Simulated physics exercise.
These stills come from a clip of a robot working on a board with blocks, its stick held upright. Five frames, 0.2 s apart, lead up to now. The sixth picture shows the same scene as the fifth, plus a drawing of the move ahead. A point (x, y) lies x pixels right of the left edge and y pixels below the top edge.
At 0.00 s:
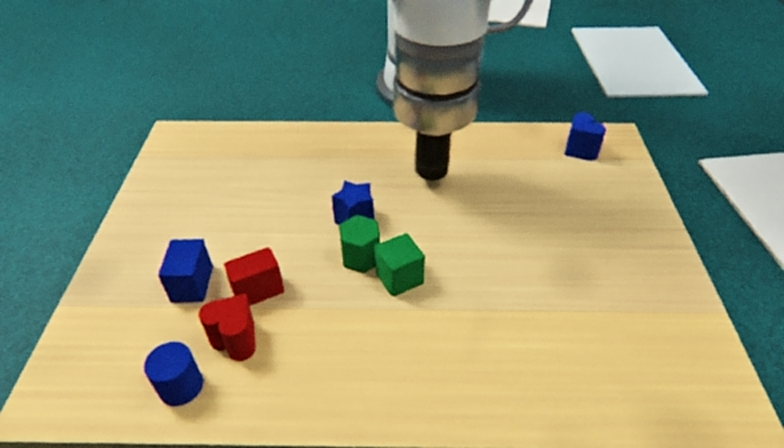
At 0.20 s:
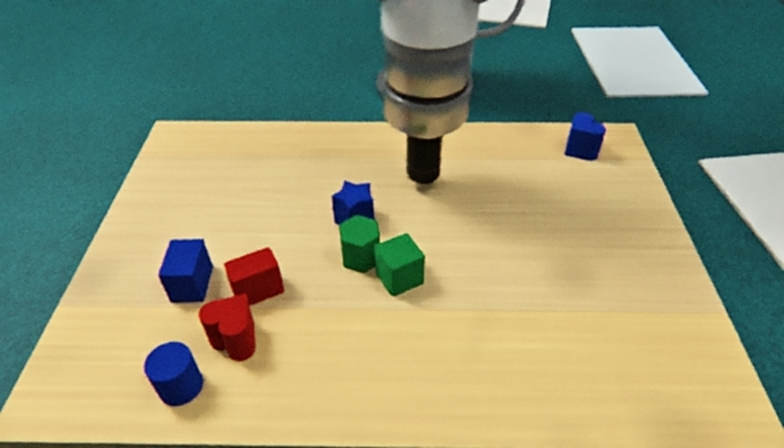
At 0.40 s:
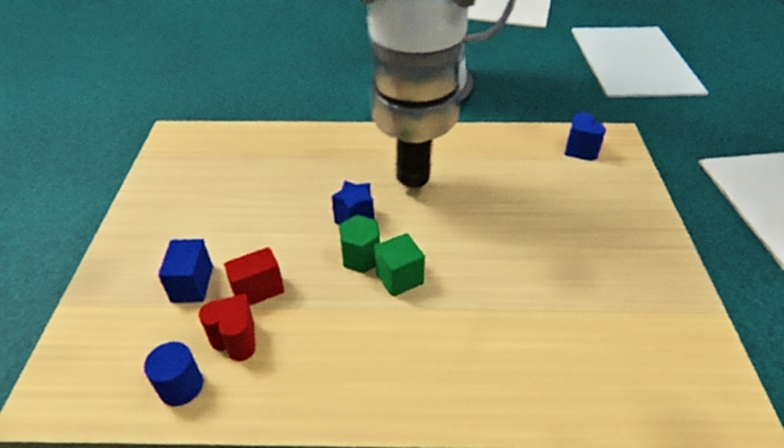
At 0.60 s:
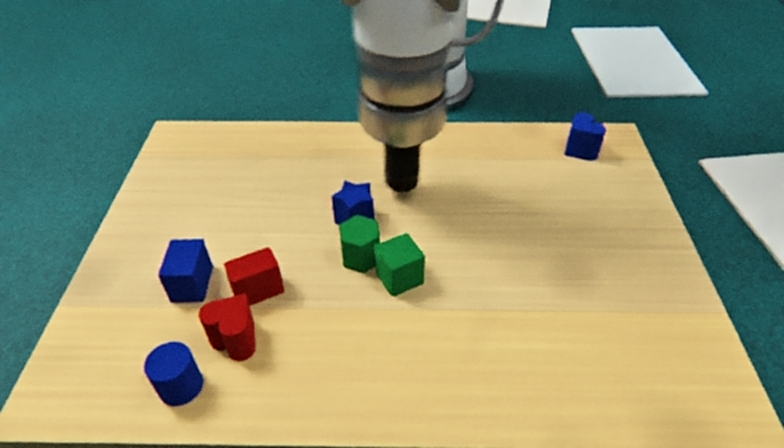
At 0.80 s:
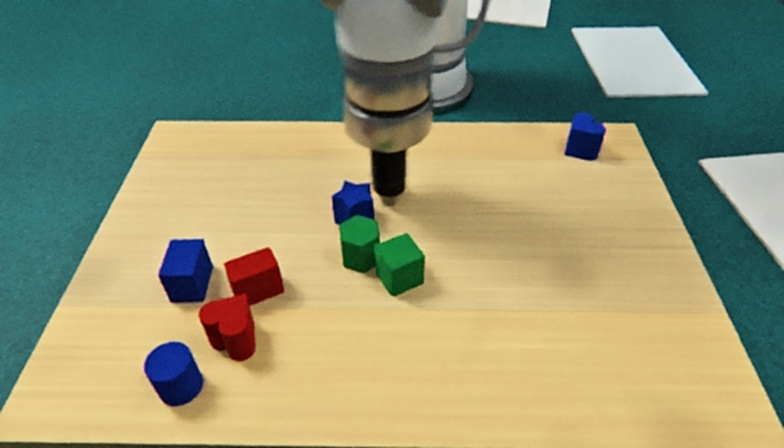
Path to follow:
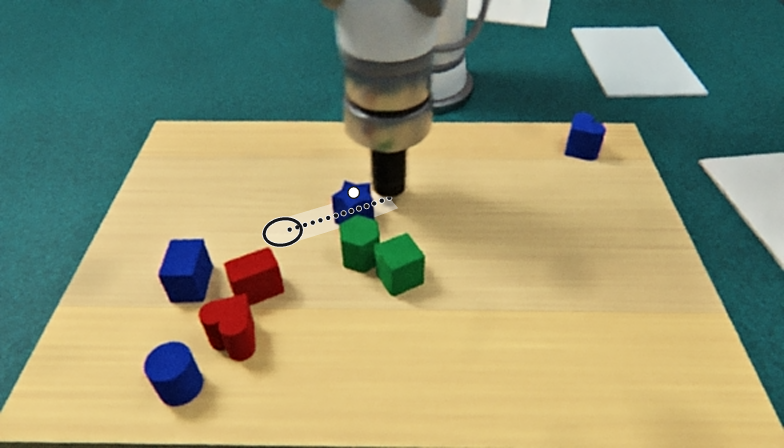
Robot arm with a black-tipped stick moving slowly left above a wooden board toward a blue star-shaped block, the blocks staying still.
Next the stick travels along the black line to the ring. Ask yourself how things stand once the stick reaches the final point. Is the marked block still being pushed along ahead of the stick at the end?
No, that is not how it ends up.
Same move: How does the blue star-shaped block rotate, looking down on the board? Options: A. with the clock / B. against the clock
B (against the clock)
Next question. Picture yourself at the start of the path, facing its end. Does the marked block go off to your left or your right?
It's set to shift left.
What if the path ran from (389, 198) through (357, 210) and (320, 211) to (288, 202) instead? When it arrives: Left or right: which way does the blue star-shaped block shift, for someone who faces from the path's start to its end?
The answer is left.
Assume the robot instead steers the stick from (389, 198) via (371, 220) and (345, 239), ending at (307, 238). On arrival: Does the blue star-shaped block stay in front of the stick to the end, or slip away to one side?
Most likely the blue star-shaped block stays ahead.
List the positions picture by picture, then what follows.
Stick's lower end (432, 171); blue star-shaped block (354, 193); green hexagonal block (359, 230), in the first picture.
Stick (423, 174); blocks still, in the second picture.
Stick (413, 178); blocks still, in the third picture.
Stick (402, 182); blocks still, in the fourth picture.
Stick (389, 187); blue star-shaped block (354, 193); green hexagonal block (359, 230), in the fifth picture.
Drawn move, from (389, 198) via (338, 215), ending at (283, 232); the dot is on the blue star-shaped block.
On the path given first. One third of the way, stick (355, 199); blue star-shaped block (331, 206), turned 25° anticlockwise.
Two thirds of the way, stick (318, 210); blue star-shaped block (315, 217), turned 85° anticlockwise.
At the end, stick (281, 221); blue star-shaped block (308, 221), turned 115° anticlockwise; green hexagonal block still.
